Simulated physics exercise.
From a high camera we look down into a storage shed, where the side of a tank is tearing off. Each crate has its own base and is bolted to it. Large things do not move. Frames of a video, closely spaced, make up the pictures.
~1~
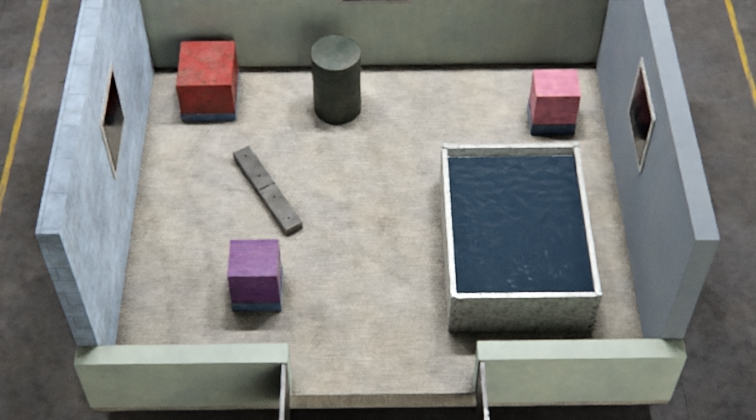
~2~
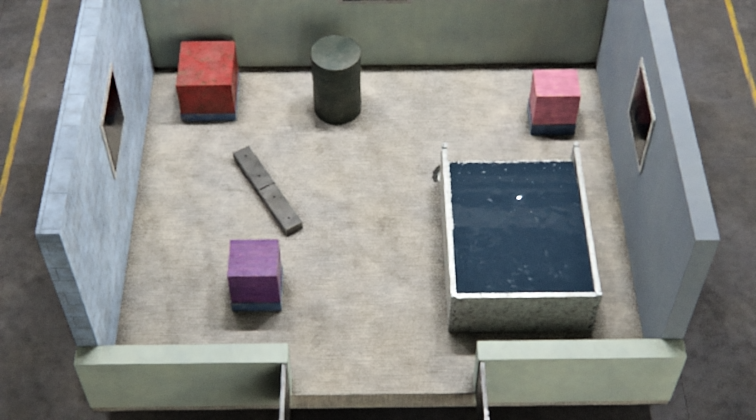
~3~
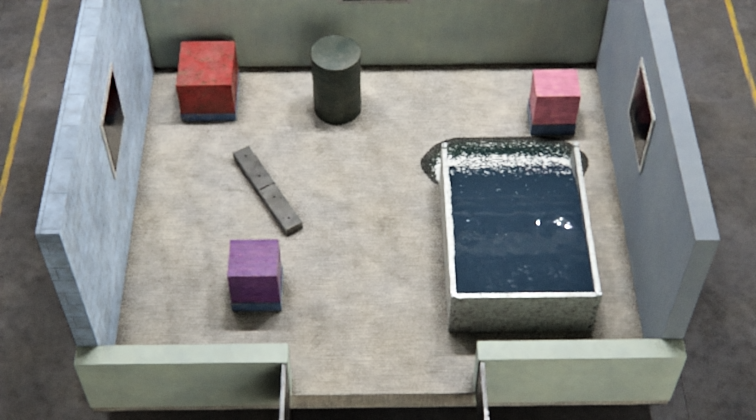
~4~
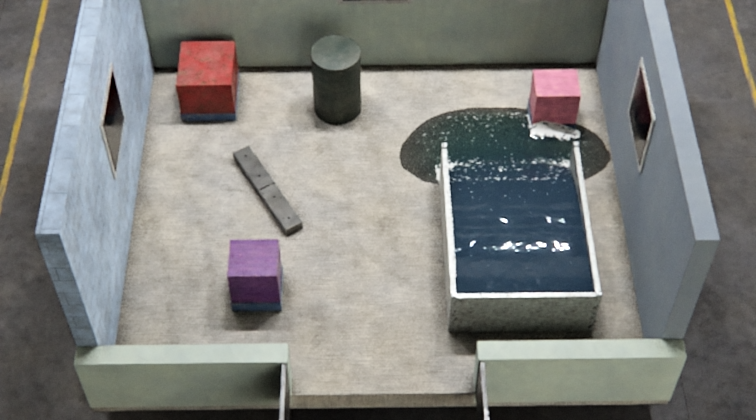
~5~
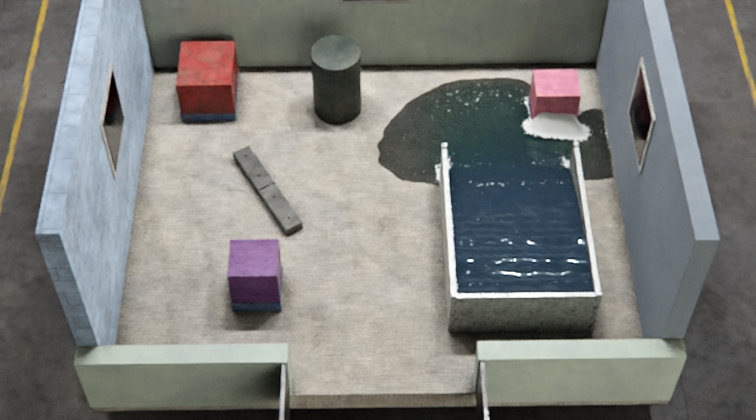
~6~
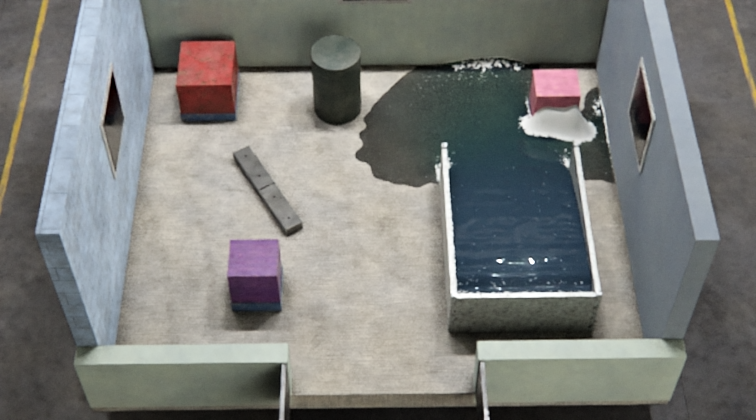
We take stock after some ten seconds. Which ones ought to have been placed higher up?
In the end: The pink crate gets soaked; the purple crate stays dry; the red crate gets soaked.
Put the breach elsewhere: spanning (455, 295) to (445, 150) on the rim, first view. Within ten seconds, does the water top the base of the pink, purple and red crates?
Pink crate stays dry, purple crate is wetted, red crate is wetted.
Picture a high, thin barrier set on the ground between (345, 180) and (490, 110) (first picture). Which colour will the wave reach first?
First to be reached: The pink one.
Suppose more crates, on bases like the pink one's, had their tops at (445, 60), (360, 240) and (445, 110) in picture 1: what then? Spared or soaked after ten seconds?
Is flooded, then stays clear, then is flooded.
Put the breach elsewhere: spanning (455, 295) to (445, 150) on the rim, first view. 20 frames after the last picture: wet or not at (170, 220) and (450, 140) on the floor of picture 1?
Result, in order - waterlogged, parched.
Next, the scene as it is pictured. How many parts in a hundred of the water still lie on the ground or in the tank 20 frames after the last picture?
My estimate is some 100 percent.
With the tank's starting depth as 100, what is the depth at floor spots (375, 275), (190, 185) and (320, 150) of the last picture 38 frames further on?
8, 6 and 16 per cent, roughly.
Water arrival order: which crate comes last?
That's the crate marked purple.
A moment on, water covers 25 % of the floor; the pink crate water round its plinth, the purple crate not reached, the red crate not reached.
Next, water covers 35 % of the floor; the pink crate water round its plinth, the purple crate not reached, the red crate water round its plinth.
Then, water covers 60 % of the floor; the pink crate water round its plinth, the purple crate not reached, the red crate water round its plinth.
Later, water covers 95 % of the floor; the pink crate water round its plinth, the purple crate water round its plinth, the red crate water round its plinth.
In the end, water covers 100 % of the floor; the pink crate was topped, the purple crate stayed above the water, the red crate was topped.
